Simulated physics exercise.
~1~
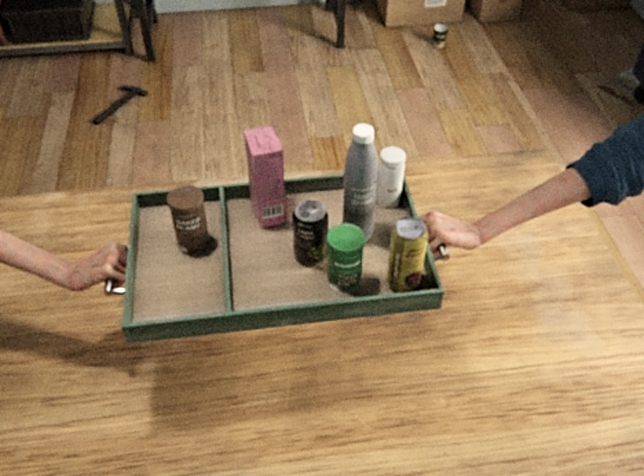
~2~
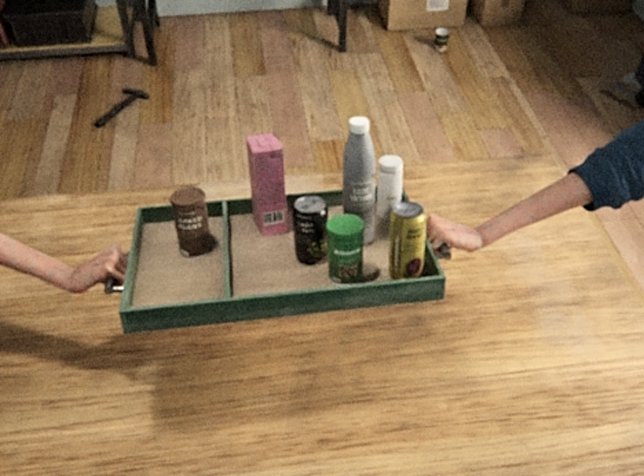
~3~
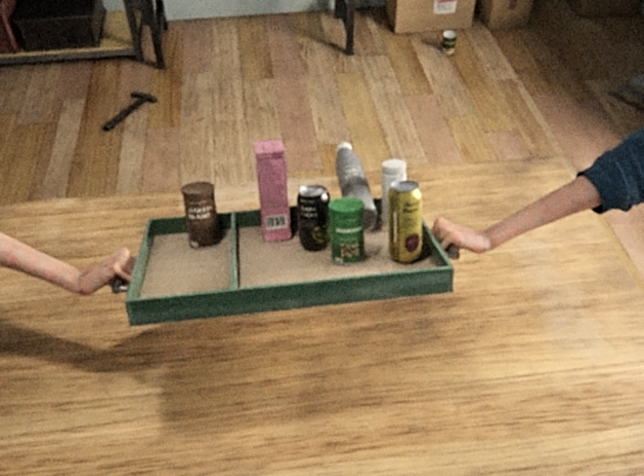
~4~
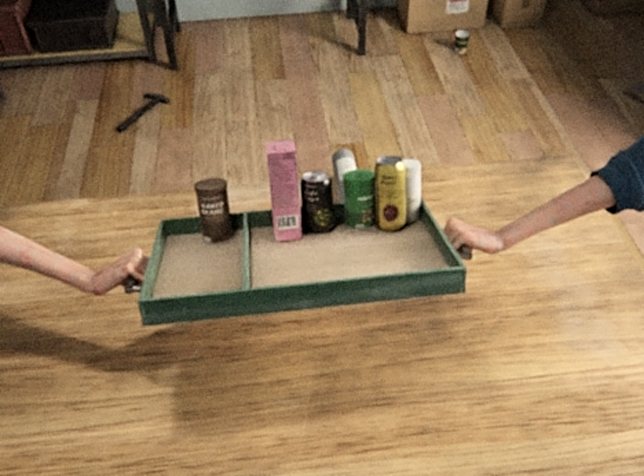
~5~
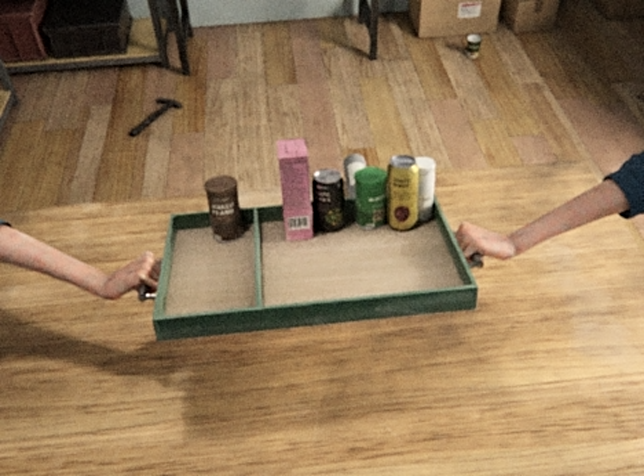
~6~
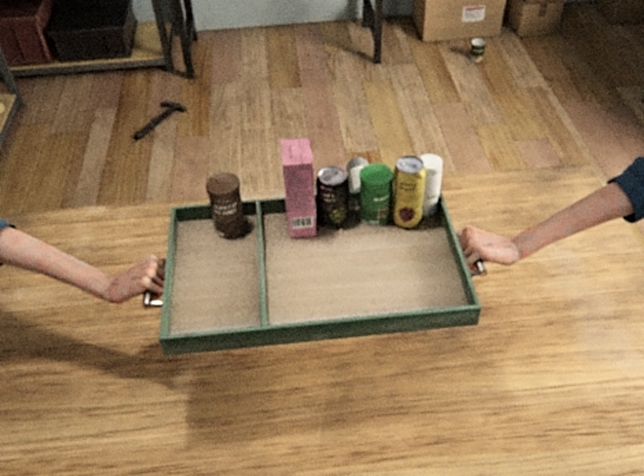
In this clip, two hands tilt a divided green tray far side down above a wooden table, and the grey bottle topples away over the far edge while the cans and tins slide toward the far rim, ending upright there beside the pink packet as the tray levels.
